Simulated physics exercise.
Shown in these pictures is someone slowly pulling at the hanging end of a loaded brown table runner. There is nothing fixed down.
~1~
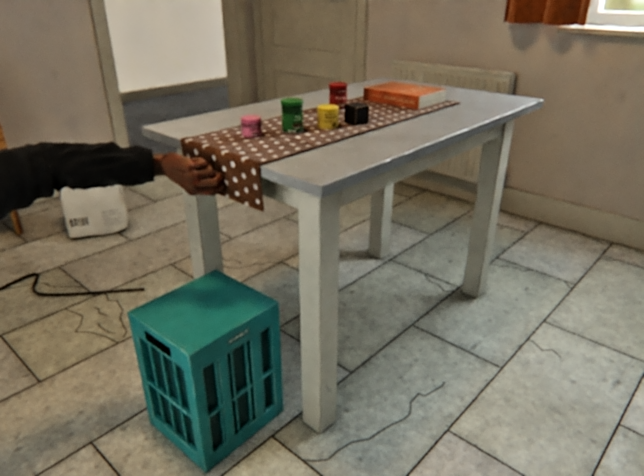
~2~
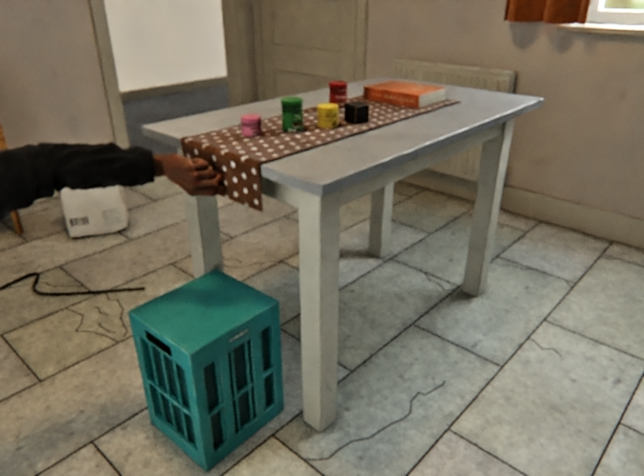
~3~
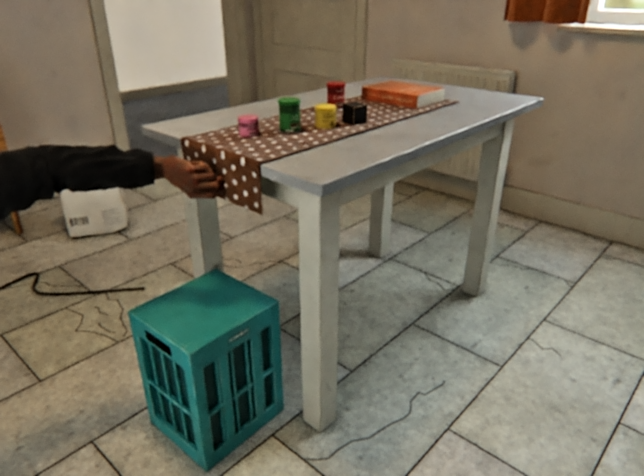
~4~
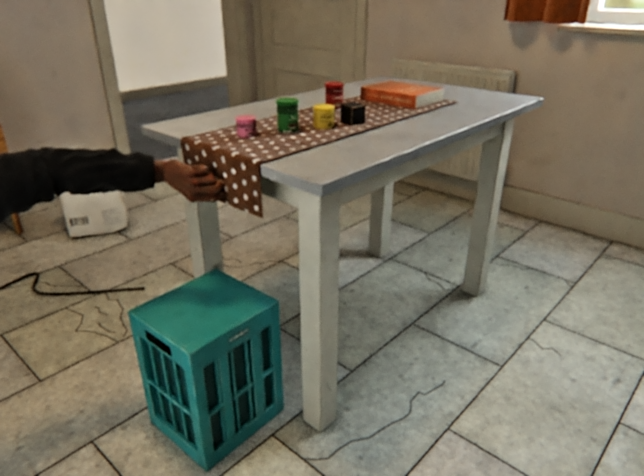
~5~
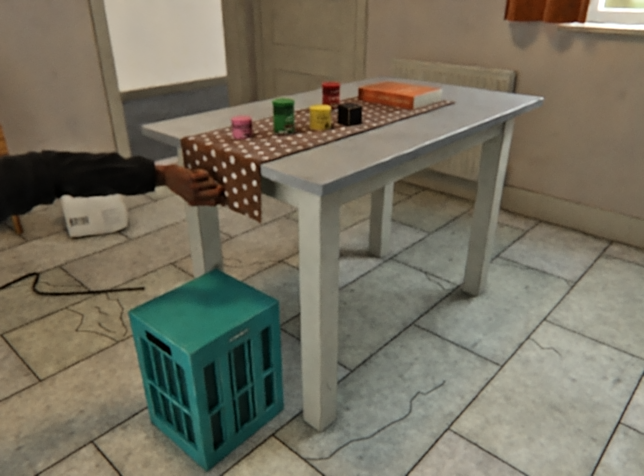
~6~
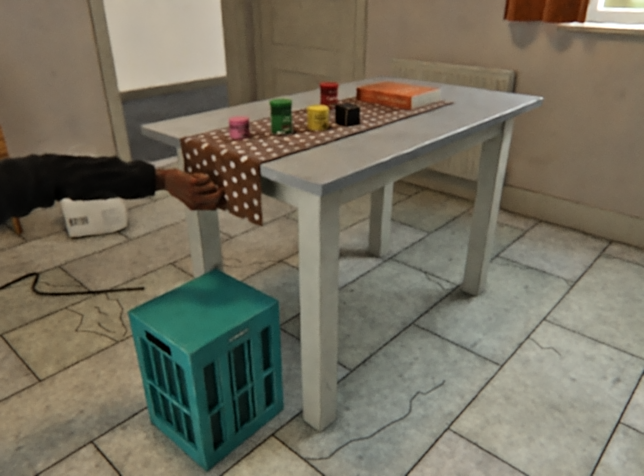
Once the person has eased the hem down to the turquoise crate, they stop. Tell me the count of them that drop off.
Most likely just two will go over the edge.
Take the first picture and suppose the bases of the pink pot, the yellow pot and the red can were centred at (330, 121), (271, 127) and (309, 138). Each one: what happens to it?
Here's how it goes: The pink pot makes it through, the yellow pot ends up down, and the red can ends up down.
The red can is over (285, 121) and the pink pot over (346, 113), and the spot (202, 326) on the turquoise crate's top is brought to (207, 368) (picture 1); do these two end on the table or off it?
Red can: Lost; pink pot: Safe.
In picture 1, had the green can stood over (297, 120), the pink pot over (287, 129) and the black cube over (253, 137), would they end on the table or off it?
The green can is still on top, the pink pot is off the top and the black cube is off the top.
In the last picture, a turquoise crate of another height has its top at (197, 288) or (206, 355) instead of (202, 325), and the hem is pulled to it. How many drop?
1 and 3.
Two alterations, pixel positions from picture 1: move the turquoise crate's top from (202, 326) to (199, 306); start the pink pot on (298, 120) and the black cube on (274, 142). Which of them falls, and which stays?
The pink pot stays put, the black cube is lost.
Soon after, hem near (227, 274); pink pot gone.
After that, hem on the crate; pink pot and green can gone.
In the end, hem on the crate; pink pot and green can gone. It carries off two.
